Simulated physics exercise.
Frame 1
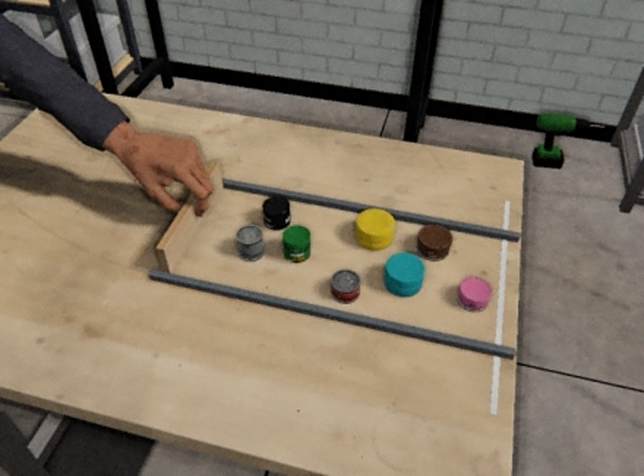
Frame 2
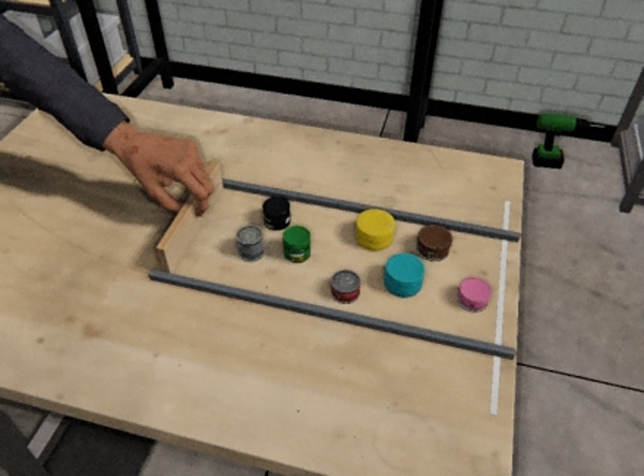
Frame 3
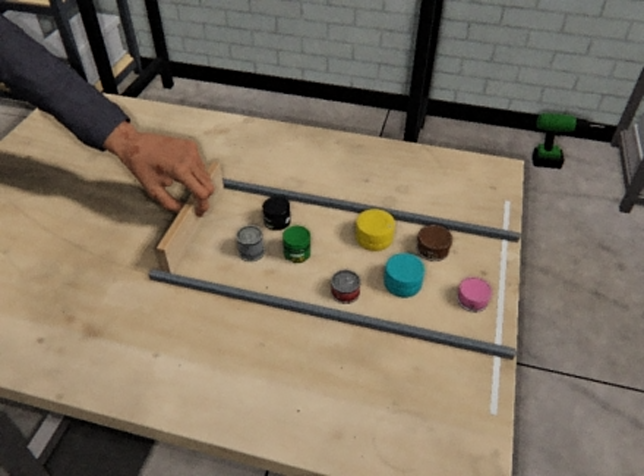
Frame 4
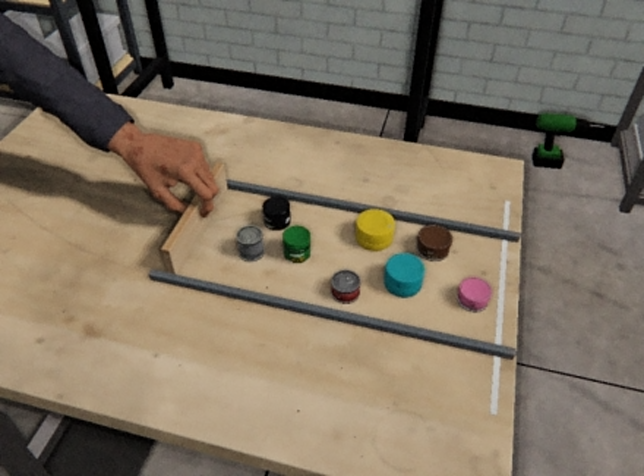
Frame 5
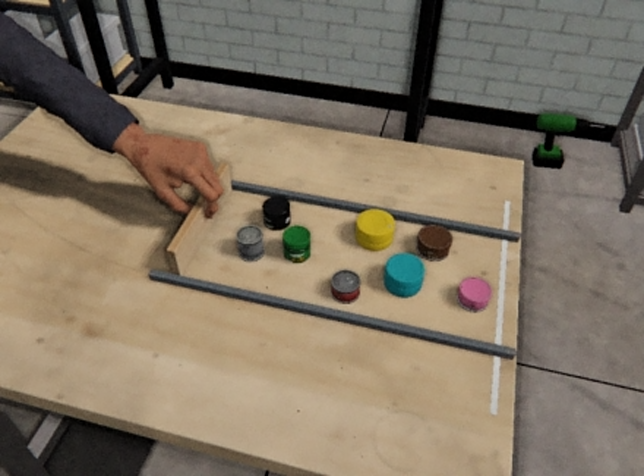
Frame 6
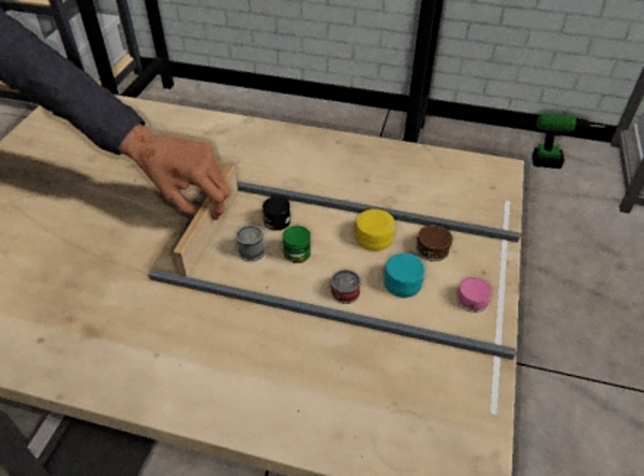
A hand reaching in from the left slides a small wooden board a short way rightward between two grey rails on a pale wooden table, seen from above at an angle in a brick-walled room. Ahead of it sit black, grey, green, yellow, red-and-grey, turquoise, brown and pink round containers, with white tape near the right edge. The containers and the camera stay still.
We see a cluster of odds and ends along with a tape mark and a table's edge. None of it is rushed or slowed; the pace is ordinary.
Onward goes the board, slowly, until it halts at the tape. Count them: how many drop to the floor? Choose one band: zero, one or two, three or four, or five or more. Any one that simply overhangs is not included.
Three or four.
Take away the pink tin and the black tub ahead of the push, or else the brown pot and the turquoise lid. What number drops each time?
Try one: 3; try two: 2.
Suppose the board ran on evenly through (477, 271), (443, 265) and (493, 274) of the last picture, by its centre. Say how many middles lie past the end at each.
Per position: 4 / 2 / 4.
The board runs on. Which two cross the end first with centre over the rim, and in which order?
It's the brown pot and then the pink tin.
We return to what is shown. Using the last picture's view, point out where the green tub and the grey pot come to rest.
One is at about (519, 277), the other at about (518, 299).
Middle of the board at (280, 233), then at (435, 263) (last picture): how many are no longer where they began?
First 3, then 8.
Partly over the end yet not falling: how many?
The figure is 4.
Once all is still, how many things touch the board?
The count in contact is 4.
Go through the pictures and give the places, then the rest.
Pink tin (474, 294); brown pot (434, 243); turquoise lid (404, 275); board (193, 215); tape (502, 290), in the first picture.
Brown pot (434, 243); green tub (297, 245), in the second picture.
Turquoise lid (404, 275); red pot (346, 287), in the third picture.
Pink tin (474, 295); yellow lid (375, 230), in the fourth picture.
Brown pot (434, 243); black tub (277, 214), in the fifth picture.
Pink tin (474, 295); brown pot (434, 243); turquoise lid (404, 275); board (209, 219); tape (502, 290), in the sixth picture.
Early on, none off yet; pink tin at rest near (474, 295); brown pot at rest near (434, 243); turquoise lid at rest near (404, 275).
Finally, the number that fall off is three or four; lost, yellow lid, turquoise lid, brown pot and pink tin.
